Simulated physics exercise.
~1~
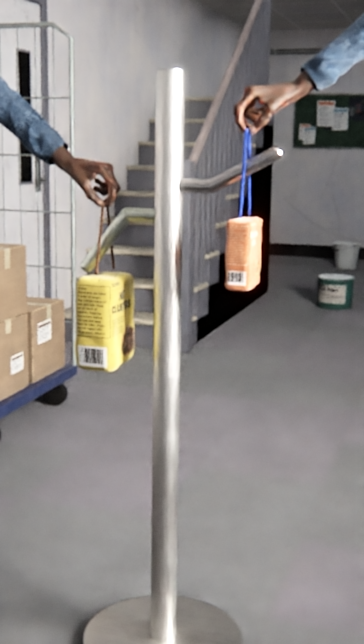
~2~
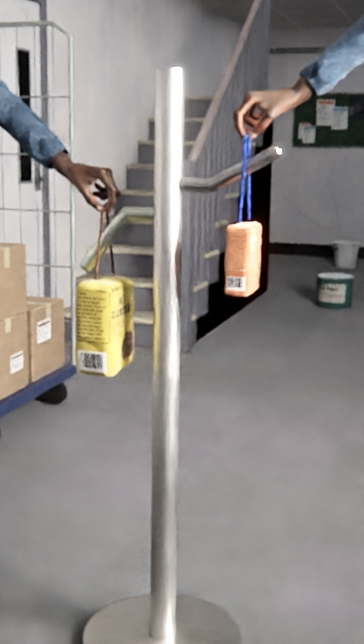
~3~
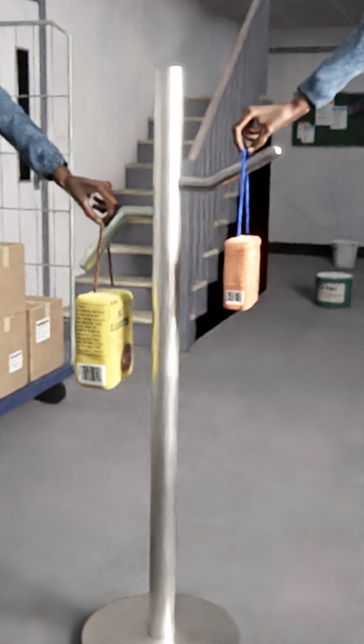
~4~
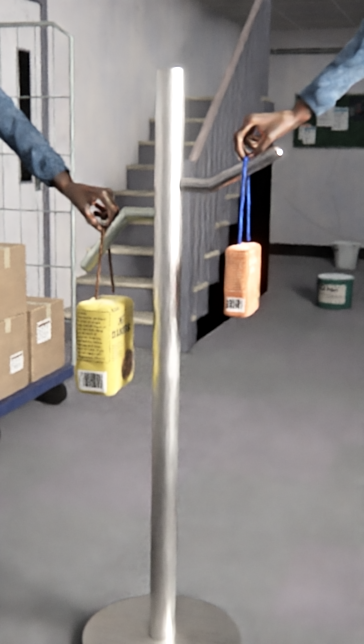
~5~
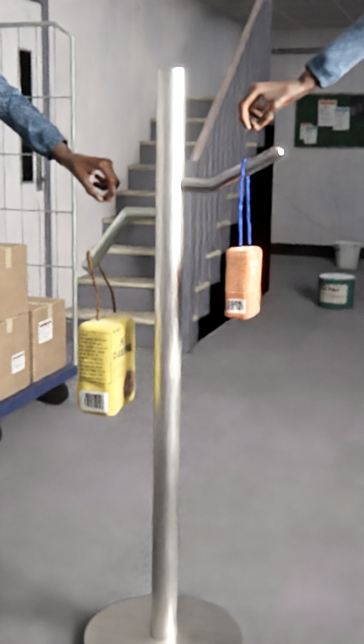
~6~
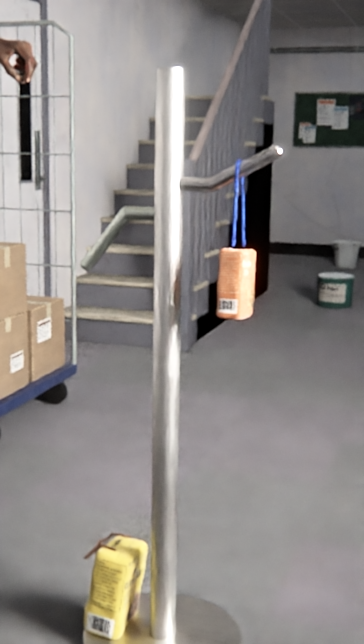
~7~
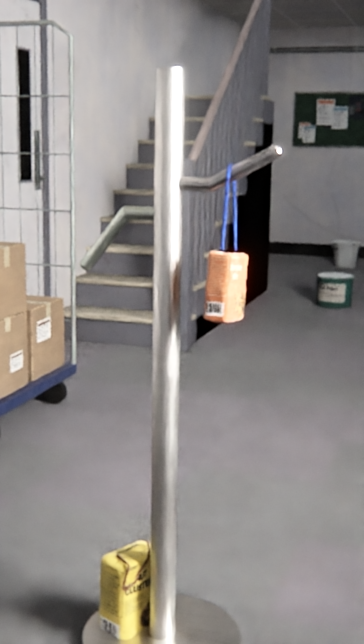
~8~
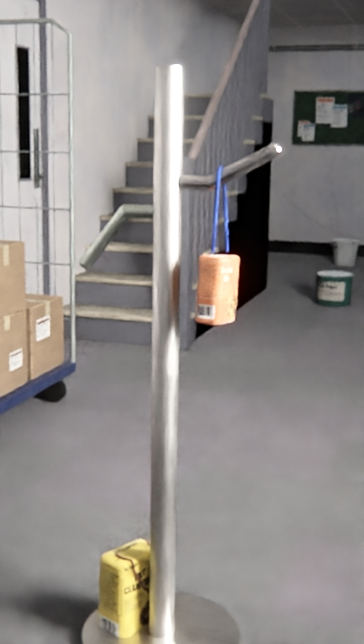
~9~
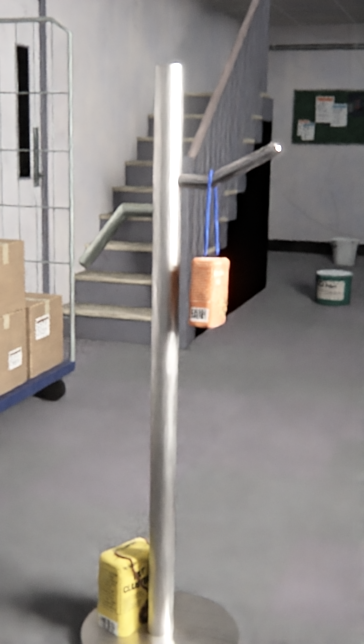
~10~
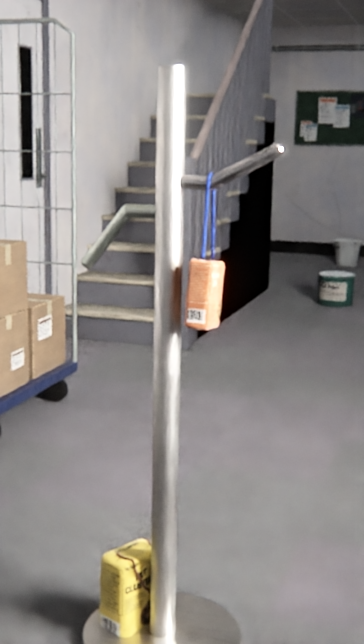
In a storage area by a staircase, two hands lowered a yellow sack and an orange pouch toward a metal stand's pegs and let go; the sack dropped to the floor, while the pouch slid inward along its peg and stayed hanging.
